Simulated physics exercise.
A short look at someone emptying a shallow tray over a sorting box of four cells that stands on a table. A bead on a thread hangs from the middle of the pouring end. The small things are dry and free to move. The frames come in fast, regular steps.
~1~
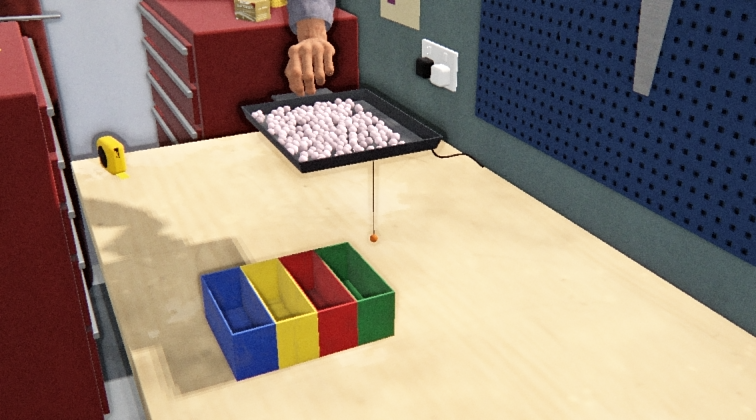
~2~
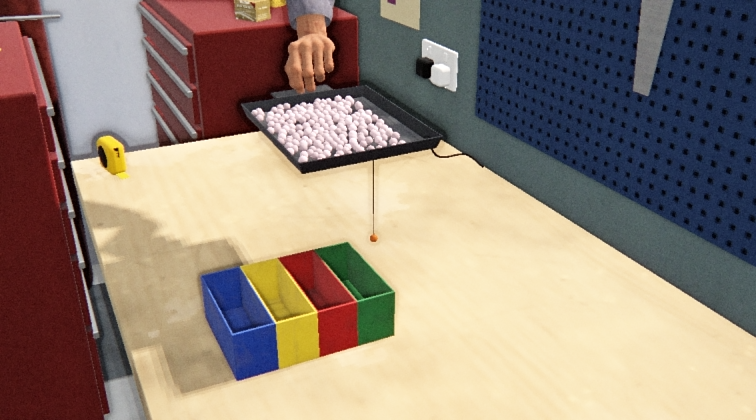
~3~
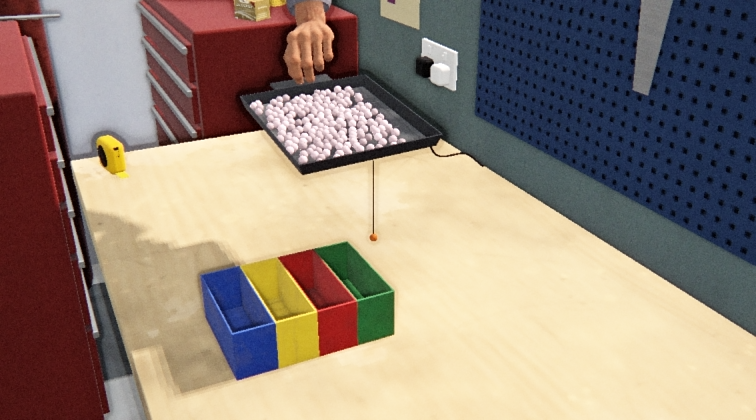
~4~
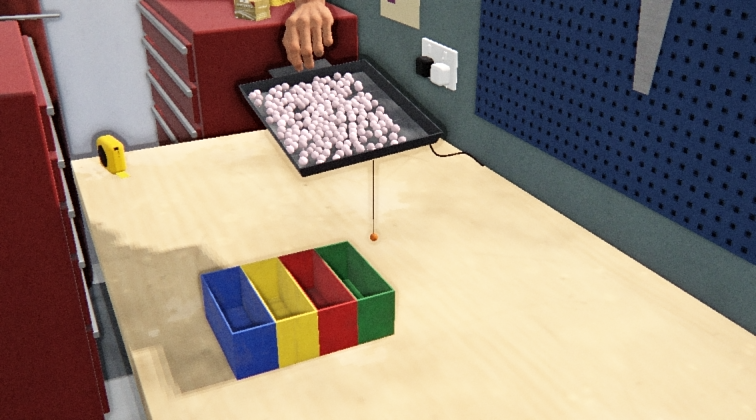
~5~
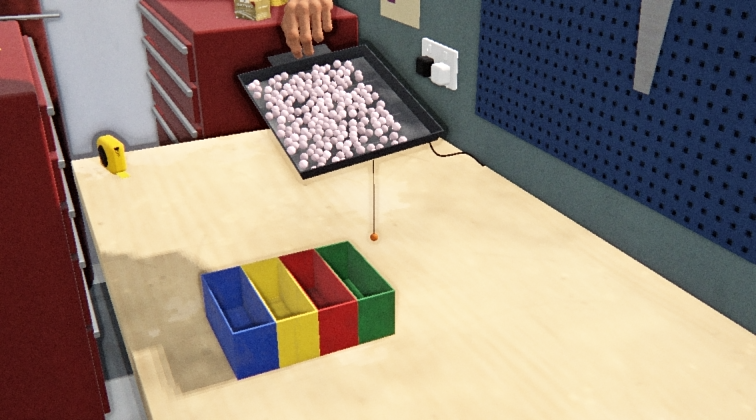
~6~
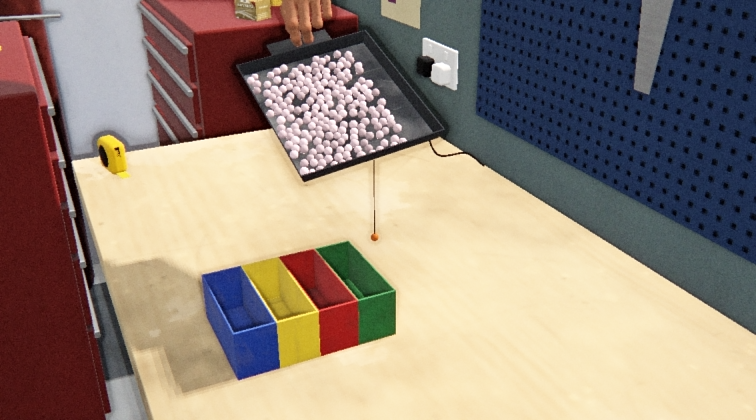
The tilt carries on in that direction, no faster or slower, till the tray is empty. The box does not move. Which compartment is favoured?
It favours the red compartment.
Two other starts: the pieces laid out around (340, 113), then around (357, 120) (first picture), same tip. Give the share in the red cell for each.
About 60 and 60 per cent.
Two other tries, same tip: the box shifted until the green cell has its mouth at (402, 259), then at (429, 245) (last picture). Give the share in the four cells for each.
First some 100, then 70 per cent.
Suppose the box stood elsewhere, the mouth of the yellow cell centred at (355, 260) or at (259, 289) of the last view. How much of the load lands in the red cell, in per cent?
In turn 0 and 40 in a hundred.
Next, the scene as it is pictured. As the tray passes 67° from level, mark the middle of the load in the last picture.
Close to (329, 175).
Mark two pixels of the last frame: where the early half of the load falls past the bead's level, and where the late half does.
Around (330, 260) and then (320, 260).
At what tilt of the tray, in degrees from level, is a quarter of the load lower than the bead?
Around 75° of tilt.
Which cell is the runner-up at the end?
Second comes the green cell.
Shortly afterwards, tray tipped steeply; near two thirds on the tray; a little in the red cell; a little in the green cell; only a few in the yellow cell; near a quarter falling or outside the box.
Next, tray tipped past a quarter turn; near half in the red cell; near a quarter in the green cell; a little in the yellow cell; only a few in the blue cell; a little falling or outside the box.
Some moments later, tray tipped past a quarter turn; near two thirds in the red cell; near a quarter in the green cell; a little in the yellow cell; only a few in the blue cell; a little falling or outside the box.
In the end, tray tipped past a quarter turn; near two thirds in the red cell; near a quarter in the green cell; a little in the yellow cell; only a few in the blue cell; a little outside the box.
